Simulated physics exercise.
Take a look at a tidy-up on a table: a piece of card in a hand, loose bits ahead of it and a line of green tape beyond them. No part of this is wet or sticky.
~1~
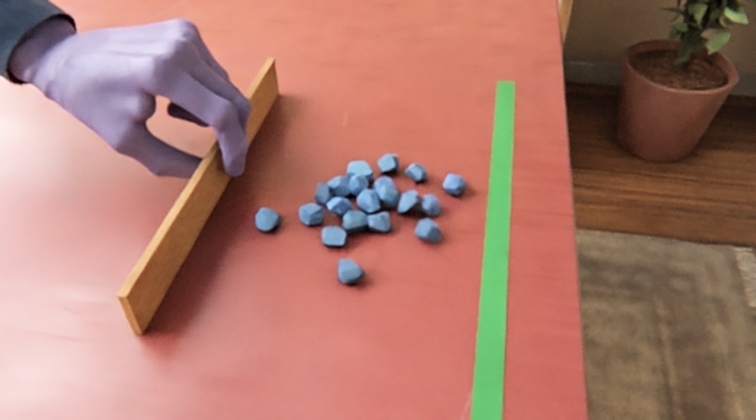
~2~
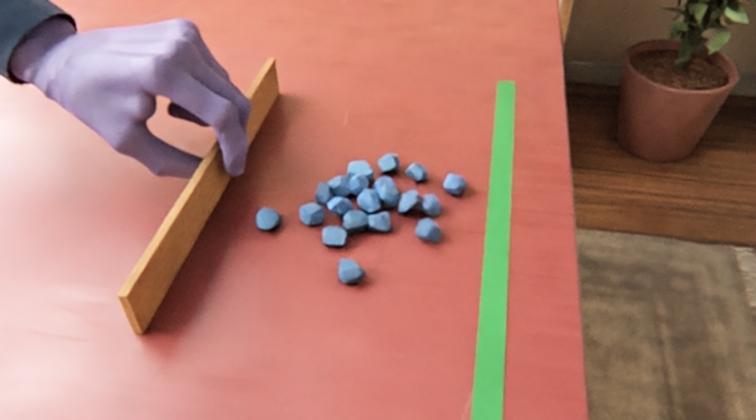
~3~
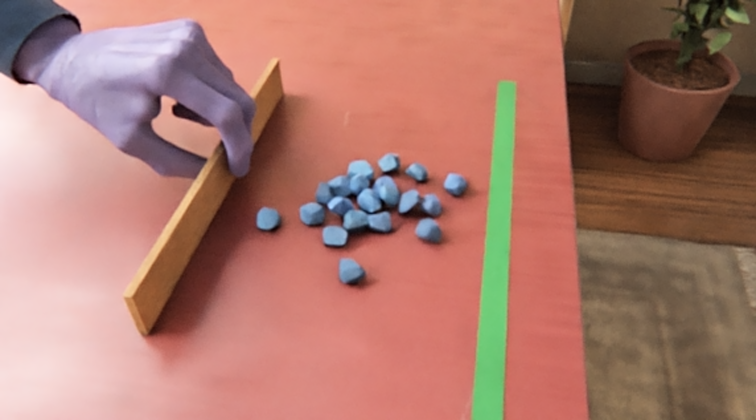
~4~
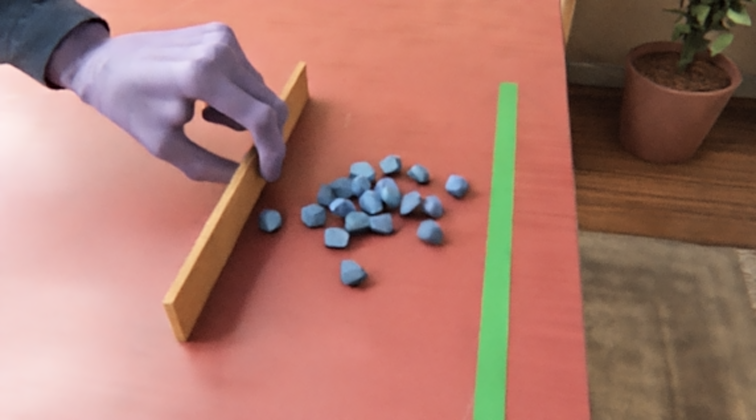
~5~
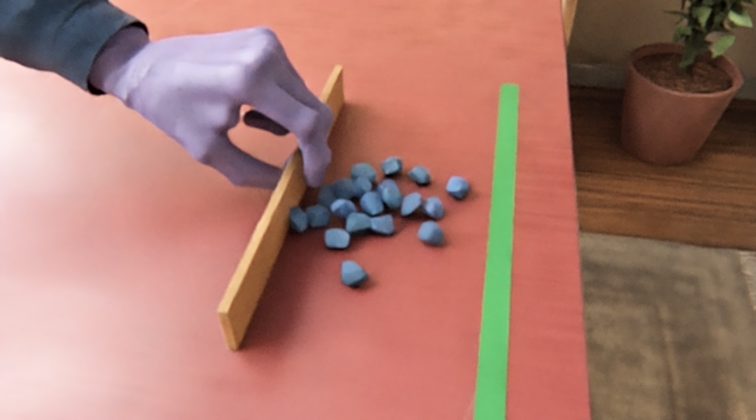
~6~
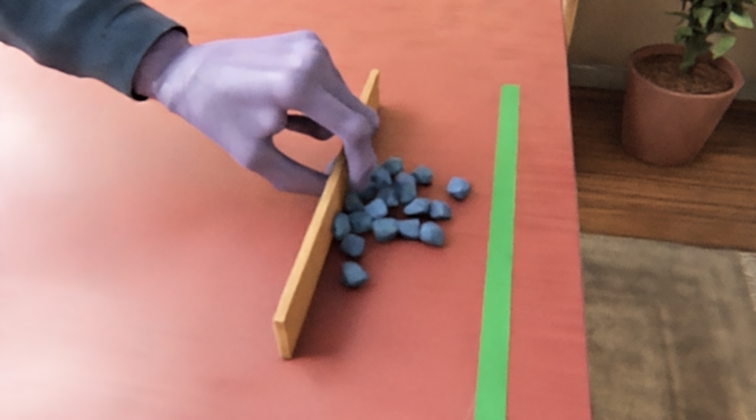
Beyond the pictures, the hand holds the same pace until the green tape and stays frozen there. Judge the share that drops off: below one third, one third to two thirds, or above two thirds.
The fraction that disappears over the end is going to be tinier than a third.
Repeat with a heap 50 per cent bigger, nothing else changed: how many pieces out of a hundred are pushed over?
Some 40 per cent of the pieces.
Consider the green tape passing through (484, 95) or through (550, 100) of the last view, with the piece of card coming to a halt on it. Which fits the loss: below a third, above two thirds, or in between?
For the first place it's less than a third, and for the second it's more than two thirds.
Shortly afterwards, piece of card still moving, near (435, 175); heap all on the table, its front near (511, 210).
Next, piece of card stopped at the green tape; heap a little over the edge.
In the end, piece of card stopped at the green tape; heap a little over the edge.
